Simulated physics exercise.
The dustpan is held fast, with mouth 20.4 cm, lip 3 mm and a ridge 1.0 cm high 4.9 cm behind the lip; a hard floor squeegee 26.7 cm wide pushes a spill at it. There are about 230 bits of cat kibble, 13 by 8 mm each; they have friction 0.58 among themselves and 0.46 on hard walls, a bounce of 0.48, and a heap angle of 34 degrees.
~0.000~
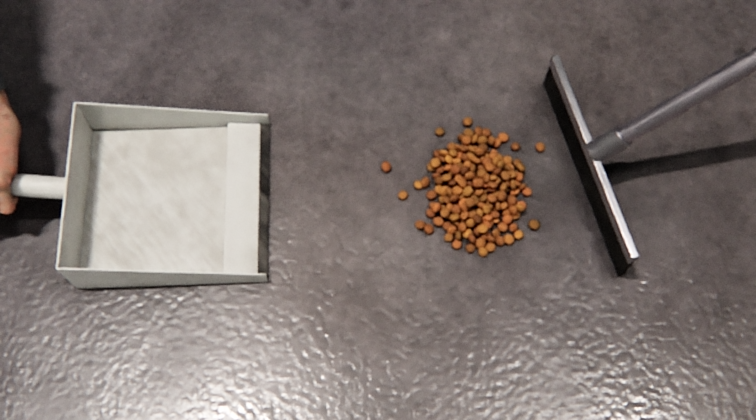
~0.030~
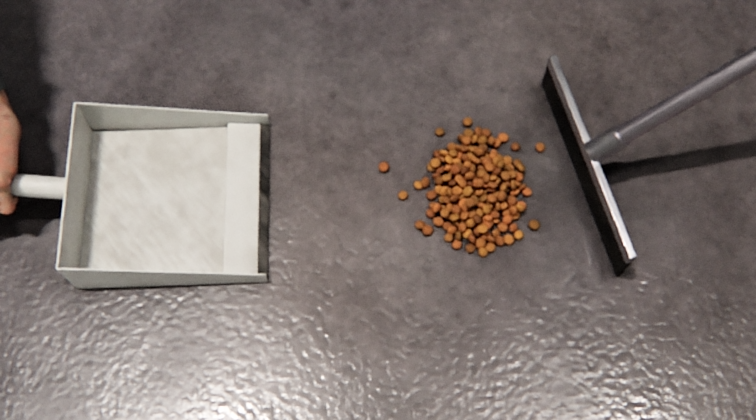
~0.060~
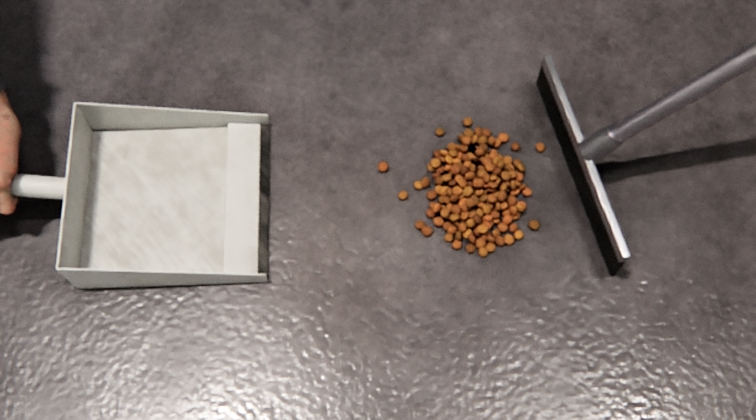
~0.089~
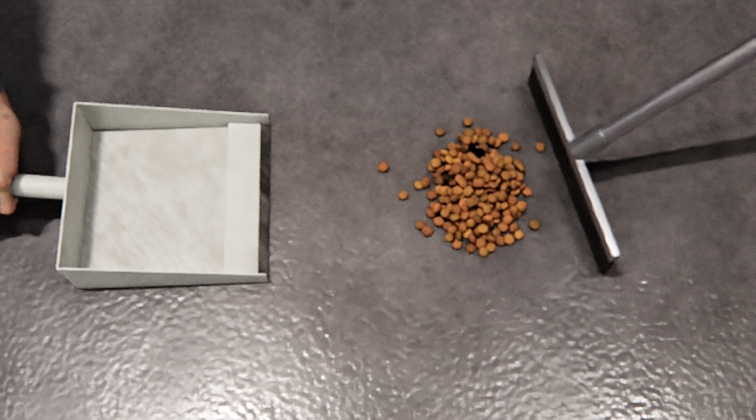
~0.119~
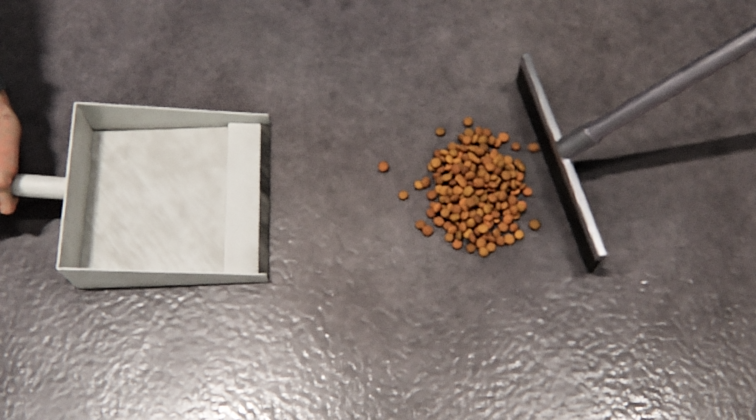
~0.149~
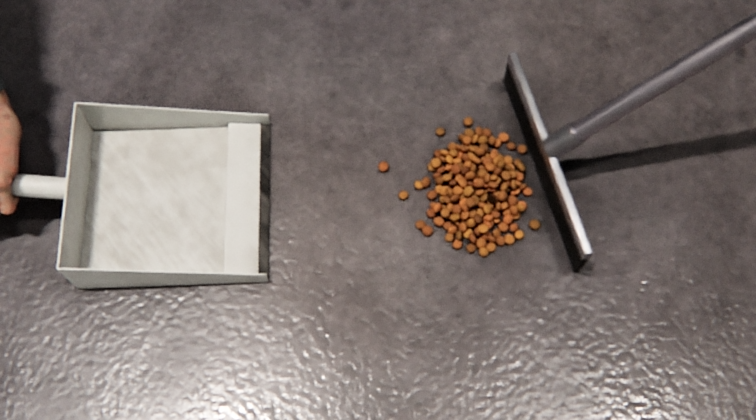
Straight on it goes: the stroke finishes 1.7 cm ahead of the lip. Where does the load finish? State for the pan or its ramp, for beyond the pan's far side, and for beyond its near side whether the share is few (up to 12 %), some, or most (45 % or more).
In the pan or on its ramp: Few, past the pan's far side: Few, past the pan's near side: Few.
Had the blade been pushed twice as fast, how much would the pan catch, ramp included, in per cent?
Then some 25 in a hundred.
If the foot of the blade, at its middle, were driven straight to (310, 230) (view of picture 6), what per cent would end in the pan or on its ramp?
That would come to near 20 percent.
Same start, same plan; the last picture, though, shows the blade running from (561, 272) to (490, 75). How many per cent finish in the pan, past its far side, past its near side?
The pan gets 30, the far side 0 and the near side 25.
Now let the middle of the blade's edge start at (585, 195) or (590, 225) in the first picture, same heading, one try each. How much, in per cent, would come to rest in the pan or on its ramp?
Some 15 and 25 per cent.
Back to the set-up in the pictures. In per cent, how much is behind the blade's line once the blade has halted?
Around 10 per cent.
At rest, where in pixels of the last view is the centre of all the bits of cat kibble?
After settling, the middle sits near (293, 192).
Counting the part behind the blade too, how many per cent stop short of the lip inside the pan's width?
80 %.
After 0.42 s, middle of the blade 19 cm from the lip; 0 % over the lip, far side 0 %, near side 0 %.
Then, at 0.60 s, middle of the blade 10 cm from the lip; 0 % over the lip, far side 5 %, near side 5 %.
After 0.90 s, middle of the blade 5 cm from the lip; 5 % over the lip, far side 5 %, near side 5 %.
By 1.2 s all is still; pan 10 %, far side 5 %, near side 10 %, in front of the lip or behind the blade 80 %.
